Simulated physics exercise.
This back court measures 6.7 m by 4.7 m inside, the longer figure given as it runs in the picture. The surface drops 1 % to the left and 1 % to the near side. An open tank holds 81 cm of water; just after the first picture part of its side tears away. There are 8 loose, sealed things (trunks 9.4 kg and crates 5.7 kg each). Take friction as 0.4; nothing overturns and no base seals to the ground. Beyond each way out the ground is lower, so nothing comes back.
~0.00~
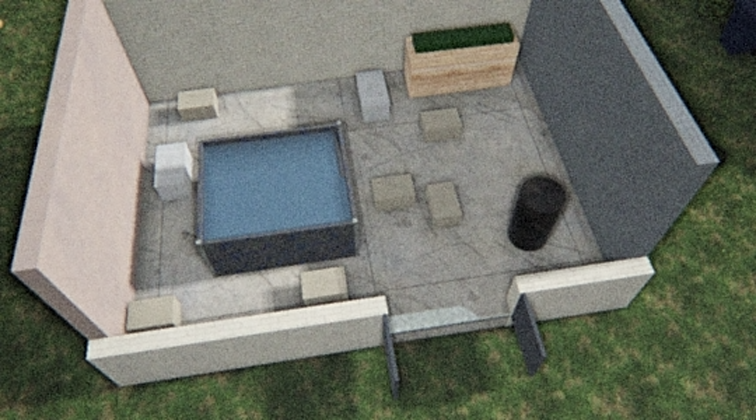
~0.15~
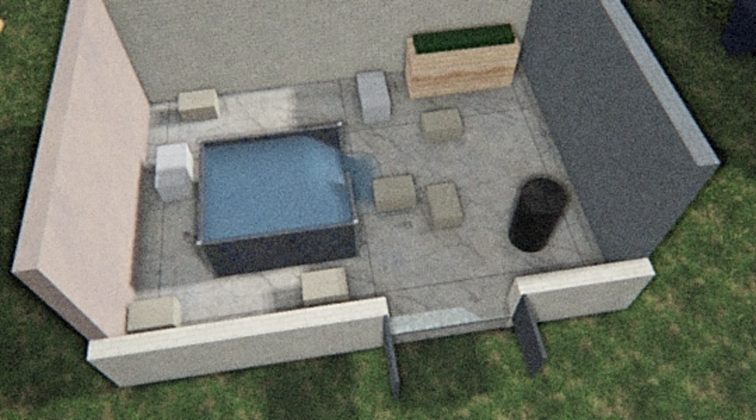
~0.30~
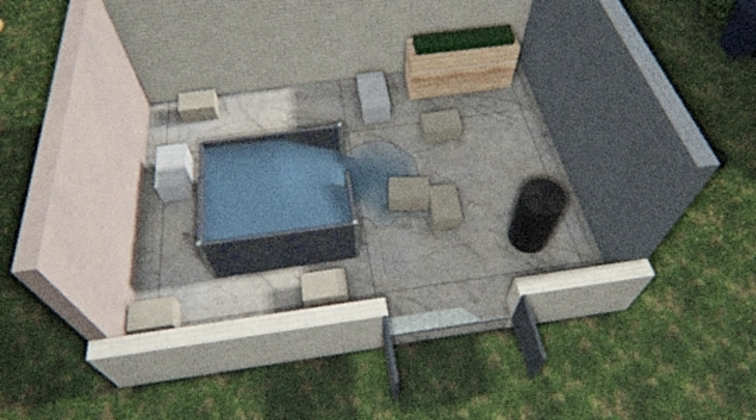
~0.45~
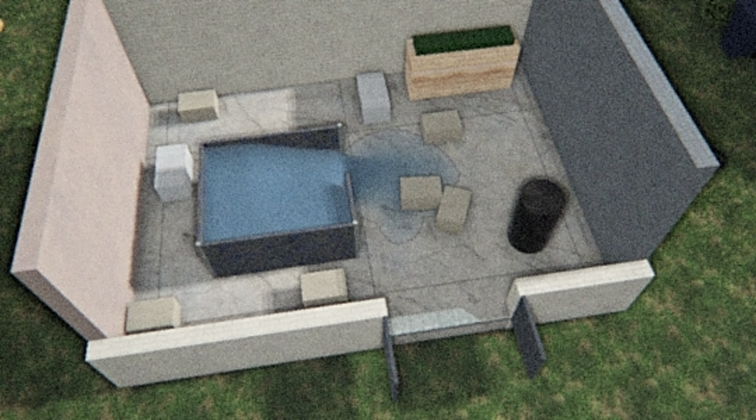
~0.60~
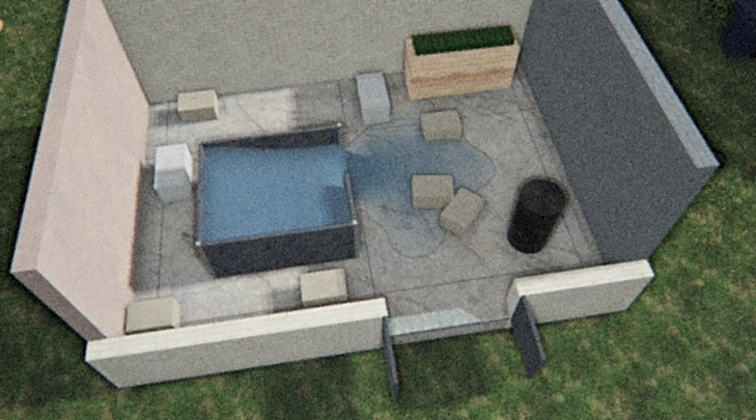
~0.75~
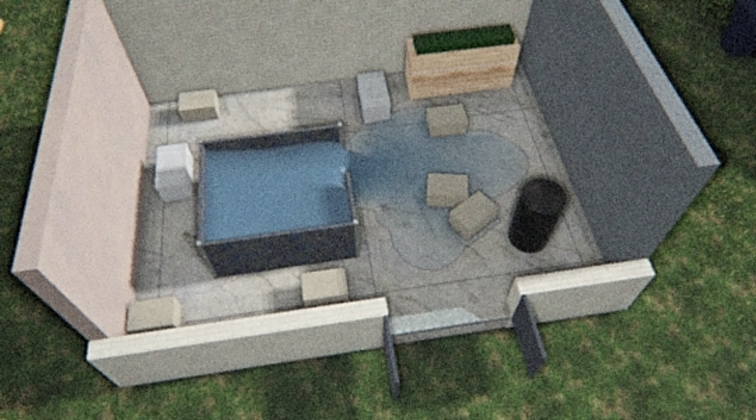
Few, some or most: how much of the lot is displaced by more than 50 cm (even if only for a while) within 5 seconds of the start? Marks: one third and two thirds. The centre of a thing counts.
That comes to from one to two thirds.
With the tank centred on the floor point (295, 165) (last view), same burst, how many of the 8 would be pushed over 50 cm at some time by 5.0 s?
In that case 5 of them.
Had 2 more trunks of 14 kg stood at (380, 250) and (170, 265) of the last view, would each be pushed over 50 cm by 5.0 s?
In turn: Less, short of it.
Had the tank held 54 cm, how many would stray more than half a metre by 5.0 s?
In that case 4 of them.
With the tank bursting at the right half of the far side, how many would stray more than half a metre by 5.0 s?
Then 6.
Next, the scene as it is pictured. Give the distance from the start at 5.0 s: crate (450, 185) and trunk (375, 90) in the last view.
In turn: 200 cm, 150 cm.
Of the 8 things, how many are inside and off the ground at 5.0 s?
At that moment 3.
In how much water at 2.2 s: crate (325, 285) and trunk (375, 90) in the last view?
About 0 and 3 cm.
After 1.1 s 3 of 8 are over 50 cm from their spots; 2 afloat.
After 2.2 s 3 of 8 are over 50 cm from their spots; 3 afloat.
After 3.5 s 4 of 8 are over 50 cm from their spots; 2 afloat.
After 5.0 s 4 of 8 are over 50 cm from their spots, and 4 have been at some point; 3 afloat.
